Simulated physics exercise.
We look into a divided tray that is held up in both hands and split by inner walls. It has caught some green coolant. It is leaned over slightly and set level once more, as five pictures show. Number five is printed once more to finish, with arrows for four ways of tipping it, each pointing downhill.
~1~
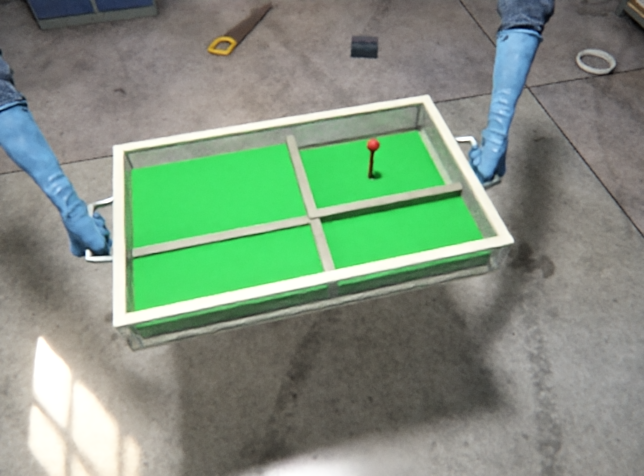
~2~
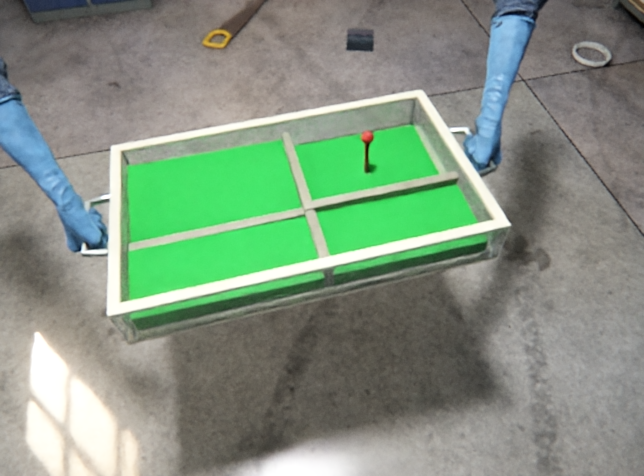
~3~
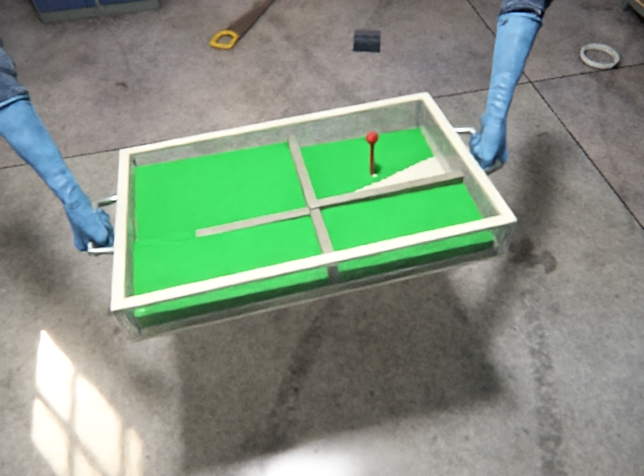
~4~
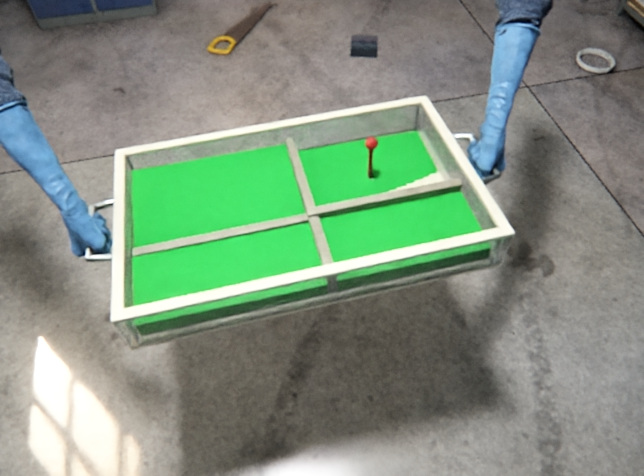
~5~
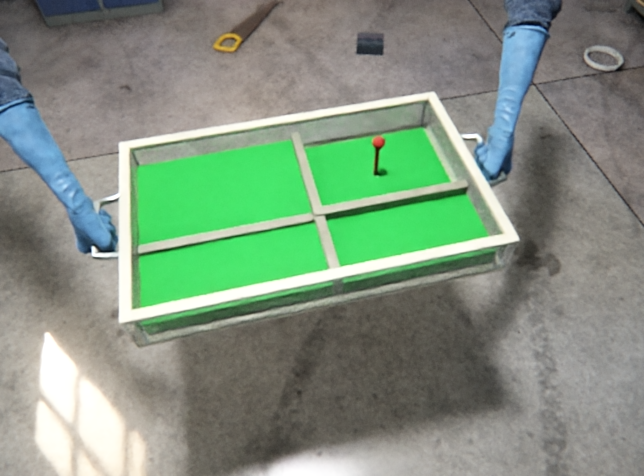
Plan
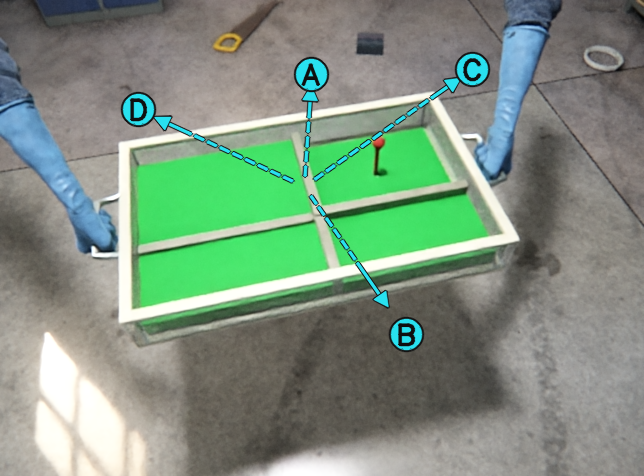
Green liquid in a divided tray washing over an inner wall as blue-gloved hands tilt it slightly backward, then level it again.
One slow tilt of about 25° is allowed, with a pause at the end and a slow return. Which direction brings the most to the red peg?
A works best here.
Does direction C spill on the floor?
Yes, some is lost.
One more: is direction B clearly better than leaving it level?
No.
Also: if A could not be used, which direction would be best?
That would be C.
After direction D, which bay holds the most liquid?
That is the back left bay.
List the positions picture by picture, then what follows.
The tray is level; deepest in the front left bay, at (231, 270), shallowest in the back right; red peg at (373, 145), in the first picture.
Tipped about 4° down to the back; no wall is crossed, in the second picture.
Tipped about 7° down to the back; liquid runs over the wall between the front left and back left bays; red peg at (372, 138), in the third picture.
Tipped about 3° down to the back; no wall is crossed, in the fourth picture.
The tray is level; deepest in the front right bay, at (406, 234), shallowest in the back right; red peg at (379, 142), in the fifth picture.
In cyan, A ends at (310, 91); B ends at (385, 302); C ends at (456, 80); D ends at (159, 119).
With A, about 35 % of the liquid ends in the peg's bay; about 29 % goes over the rim.
With B, about 6 % of the liquid ends in the peg's bay; about 39 % goes over the rim.
With C, about 23 % of the liquid ends in the peg's bay; about 57 % goes over the rim.
With D, about 6 % of the liquid ends in the peg's bay; about 62 % goes over the rim.
